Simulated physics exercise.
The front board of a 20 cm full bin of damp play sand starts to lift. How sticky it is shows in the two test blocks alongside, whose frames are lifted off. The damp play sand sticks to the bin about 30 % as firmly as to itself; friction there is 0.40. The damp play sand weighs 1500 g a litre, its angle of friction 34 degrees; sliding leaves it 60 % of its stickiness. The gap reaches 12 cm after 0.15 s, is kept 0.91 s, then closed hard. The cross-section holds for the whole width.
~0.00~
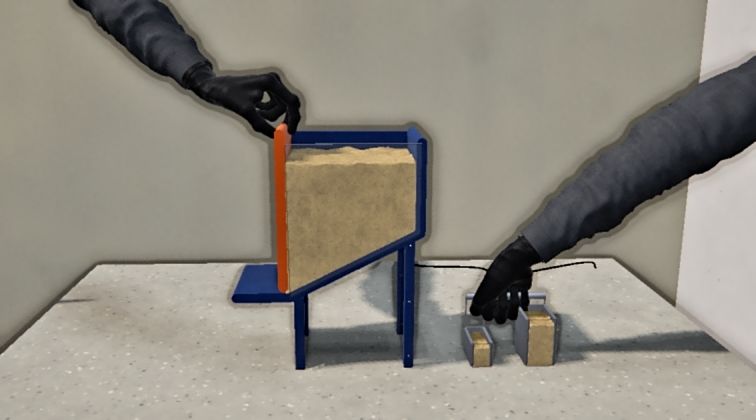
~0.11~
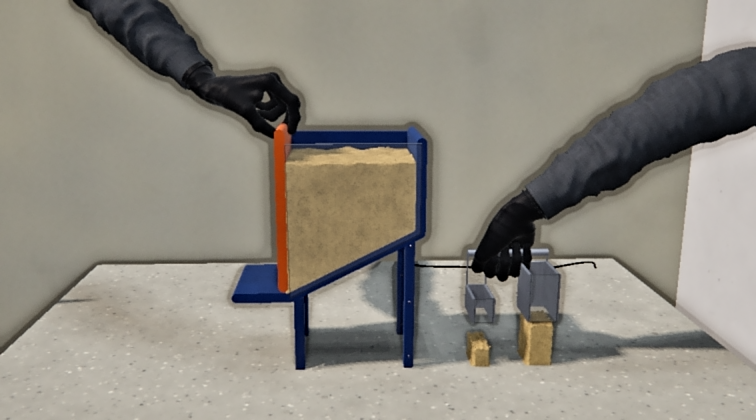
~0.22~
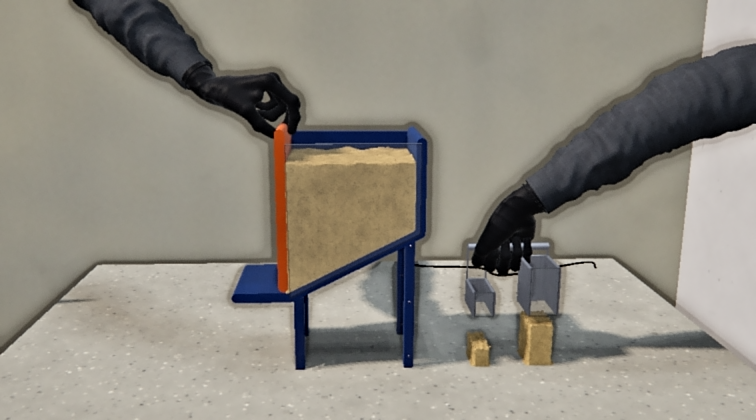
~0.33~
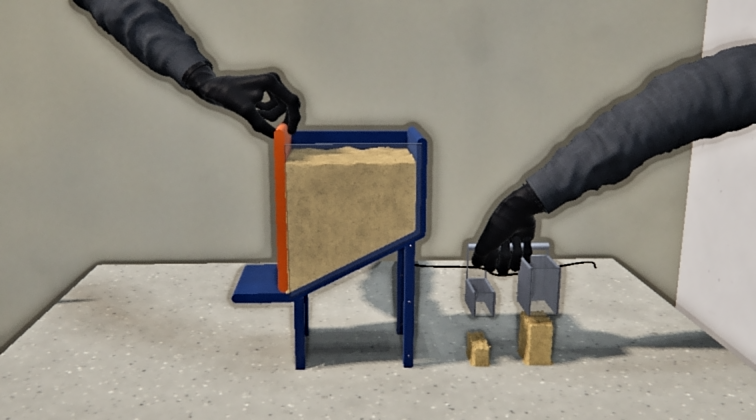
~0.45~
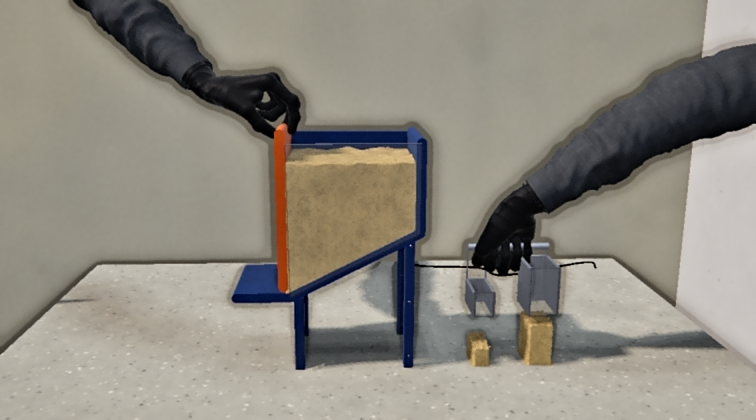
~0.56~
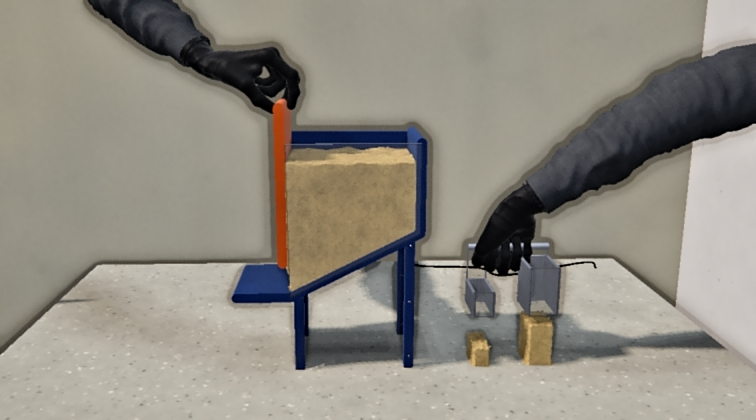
Gloved hands lifting metal molds off two small sand blocks, then raising the orange front board of a blue sand-filled bin slightly.
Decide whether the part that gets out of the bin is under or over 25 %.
Expect under 25 %.
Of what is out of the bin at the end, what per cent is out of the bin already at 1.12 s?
Some 50 per cent.
After 0.81 s, the hatch is 12 cm open and 0 % is out.
After 1.12 s, the hatch is 12 cm open and 8 % is out.
After 1.42 s, the hatch is 12 cm open and 10 % is out.
After 1.72 s, the hatch is 3.0 cm open and 15 % is out.
After 2.18 s, at the end, the hatch is shut and 16 % is out.
